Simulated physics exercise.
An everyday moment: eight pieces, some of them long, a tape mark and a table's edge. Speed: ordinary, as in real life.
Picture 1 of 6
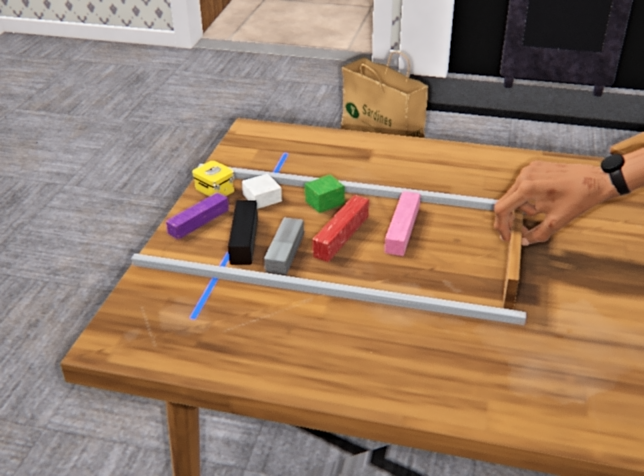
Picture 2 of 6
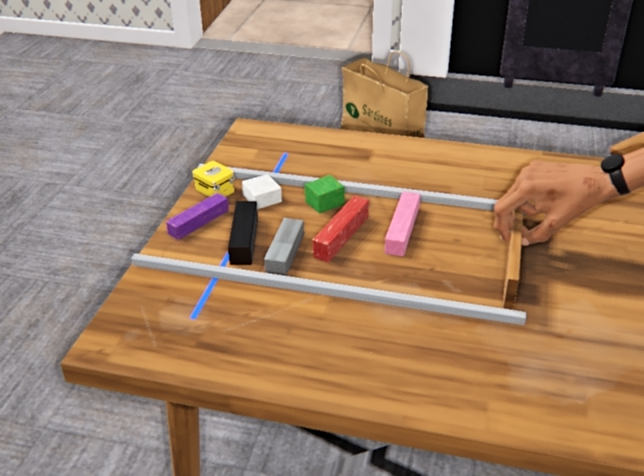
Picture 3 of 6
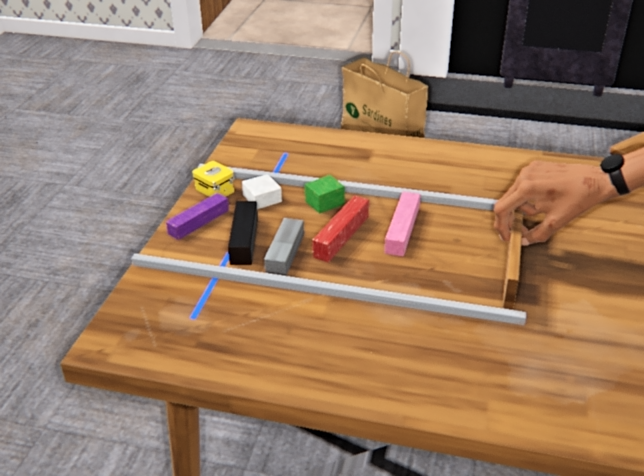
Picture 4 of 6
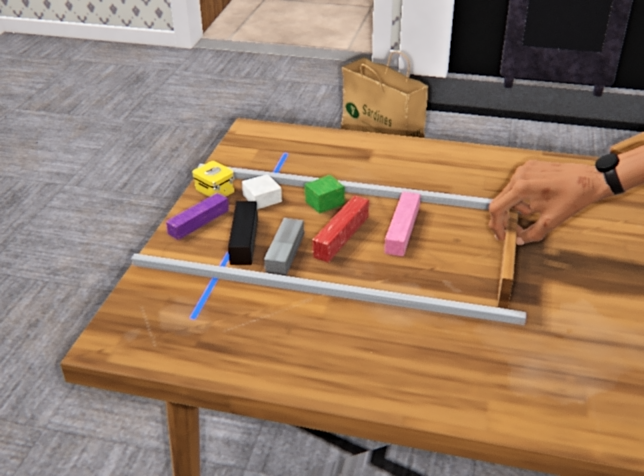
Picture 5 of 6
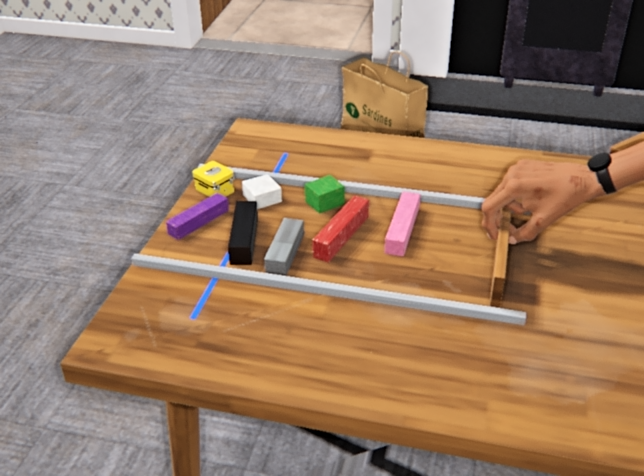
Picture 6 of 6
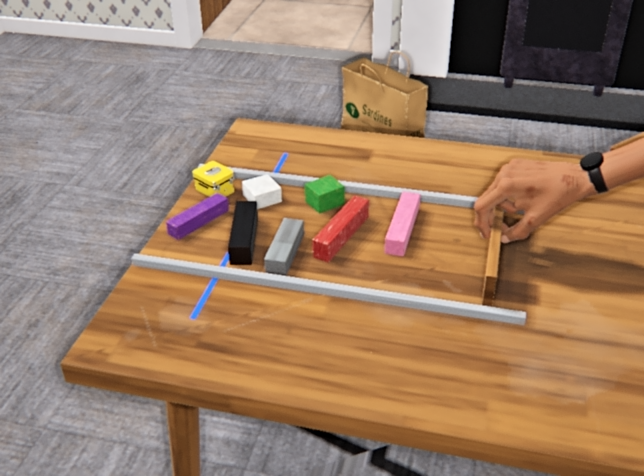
At first, a hand wearing a dark wristband holds a wooden board upright at the right end of two pale rails on a table, with colourful blocks scattered between them near a blue tape line. Then the hand slides the board slightly left, while the blocks stay still, untouched.
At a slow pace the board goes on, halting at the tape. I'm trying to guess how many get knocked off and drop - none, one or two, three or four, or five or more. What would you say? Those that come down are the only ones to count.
Only one or two.
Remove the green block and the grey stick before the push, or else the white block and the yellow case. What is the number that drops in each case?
Result, first then second: 0, 1.
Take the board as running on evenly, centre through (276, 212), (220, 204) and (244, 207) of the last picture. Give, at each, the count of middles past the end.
That makes 0, 4, 2.
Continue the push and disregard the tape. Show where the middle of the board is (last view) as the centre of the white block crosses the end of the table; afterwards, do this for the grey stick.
I'd say about (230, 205) for the first one and about (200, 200) for the second.
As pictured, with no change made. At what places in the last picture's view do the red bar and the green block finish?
About (216, 214), and about (235, 177).
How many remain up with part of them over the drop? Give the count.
That comes to 0 of them.
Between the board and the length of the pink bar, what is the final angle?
Some 0 degrees.
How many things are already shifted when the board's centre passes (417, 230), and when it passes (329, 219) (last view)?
Answer - first 0, then 4.
Early on, none off yet; yellow case at rest near (214, 181); purple bar at rest near (198, 216); white block at rest near (262, 192).
Finally, the number that fall off is one or two; lost, purple bar and yellow case.
